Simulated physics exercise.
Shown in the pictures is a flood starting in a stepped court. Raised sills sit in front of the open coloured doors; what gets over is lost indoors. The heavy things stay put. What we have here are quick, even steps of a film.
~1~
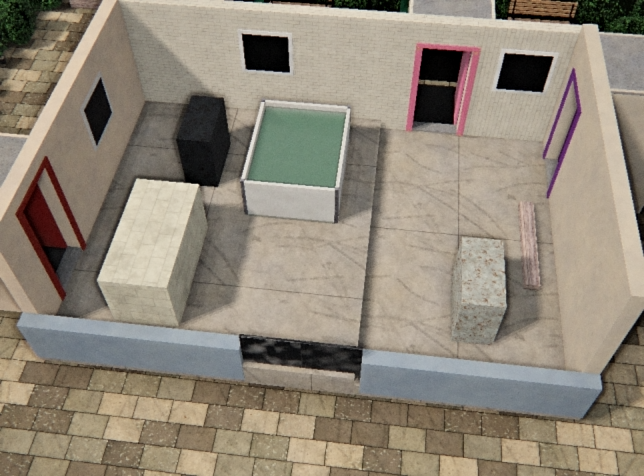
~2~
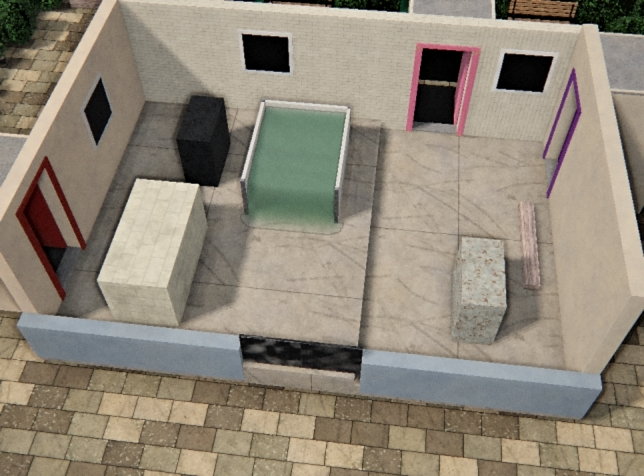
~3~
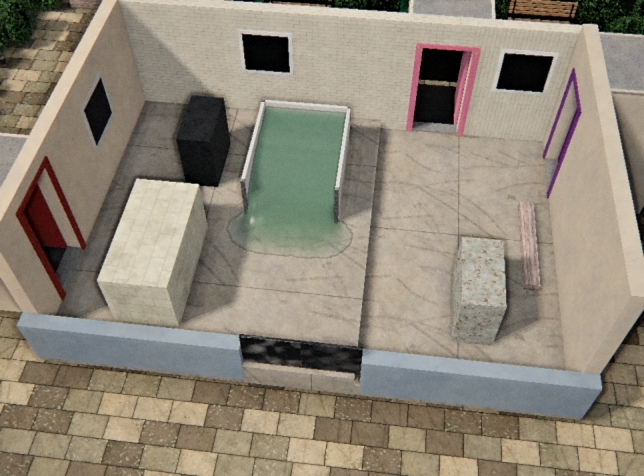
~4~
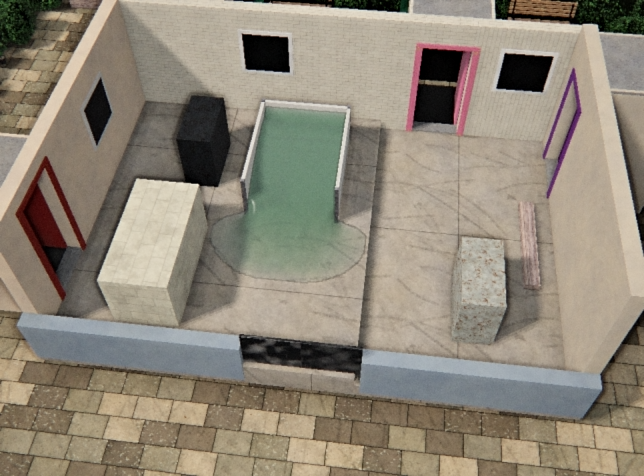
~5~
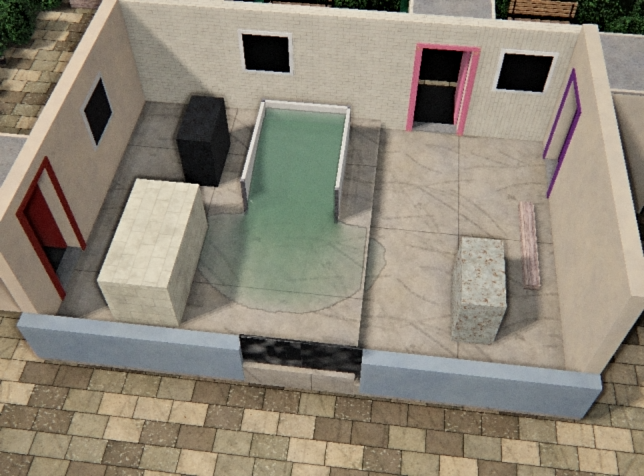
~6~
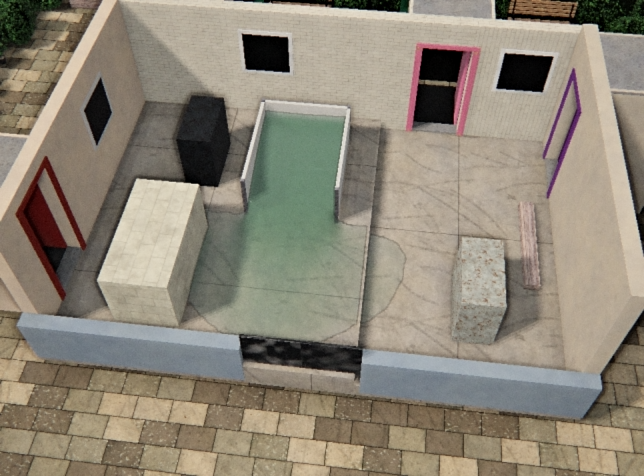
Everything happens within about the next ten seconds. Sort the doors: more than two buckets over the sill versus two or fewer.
Sorted by door: Purple door - more than two; pink door - more than two; red door - two or fewer.
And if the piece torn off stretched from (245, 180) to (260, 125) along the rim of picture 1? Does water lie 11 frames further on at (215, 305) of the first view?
Answer: Soaked.
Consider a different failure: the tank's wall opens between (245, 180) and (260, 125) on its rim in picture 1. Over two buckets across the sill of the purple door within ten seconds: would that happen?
The purple one tops the limit.
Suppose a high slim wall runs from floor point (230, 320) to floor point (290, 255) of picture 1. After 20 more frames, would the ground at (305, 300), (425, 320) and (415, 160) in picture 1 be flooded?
Lab note - spot 1 inundated, spot 2 inundated, spot 3 parched.
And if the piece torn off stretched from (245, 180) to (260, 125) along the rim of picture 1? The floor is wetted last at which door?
That would be the door marked purple.
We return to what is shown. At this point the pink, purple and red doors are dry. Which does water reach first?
Going by the pictures, it would be the door marked red.
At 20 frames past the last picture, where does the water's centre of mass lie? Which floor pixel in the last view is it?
The water centres close to (309, 283).
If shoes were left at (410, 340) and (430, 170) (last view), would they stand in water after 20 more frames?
Taking them as listed, I'd call them soaked and not wet.
A moment on, water covers 25 % of the floor; the purple door not reached, the pink door not reached, the red door not reached.
Next, water covers 35 % of the floor; the purple door not reached, the pink door not reached, the red door not reached.
Then, water covers 45 % of the floor; the purple door not reached, the pink door not reached, the red door wet at the sill, nothing in.
Later, water covers 90 % of the floor; the purple door under two buckets in, the pink door under two buckets in, the red door under two buckets in.
In the end, water covers 95 % of the floor; the purple door over two buckets in, the pink door far over two buckets in, the red door under two buckets in.
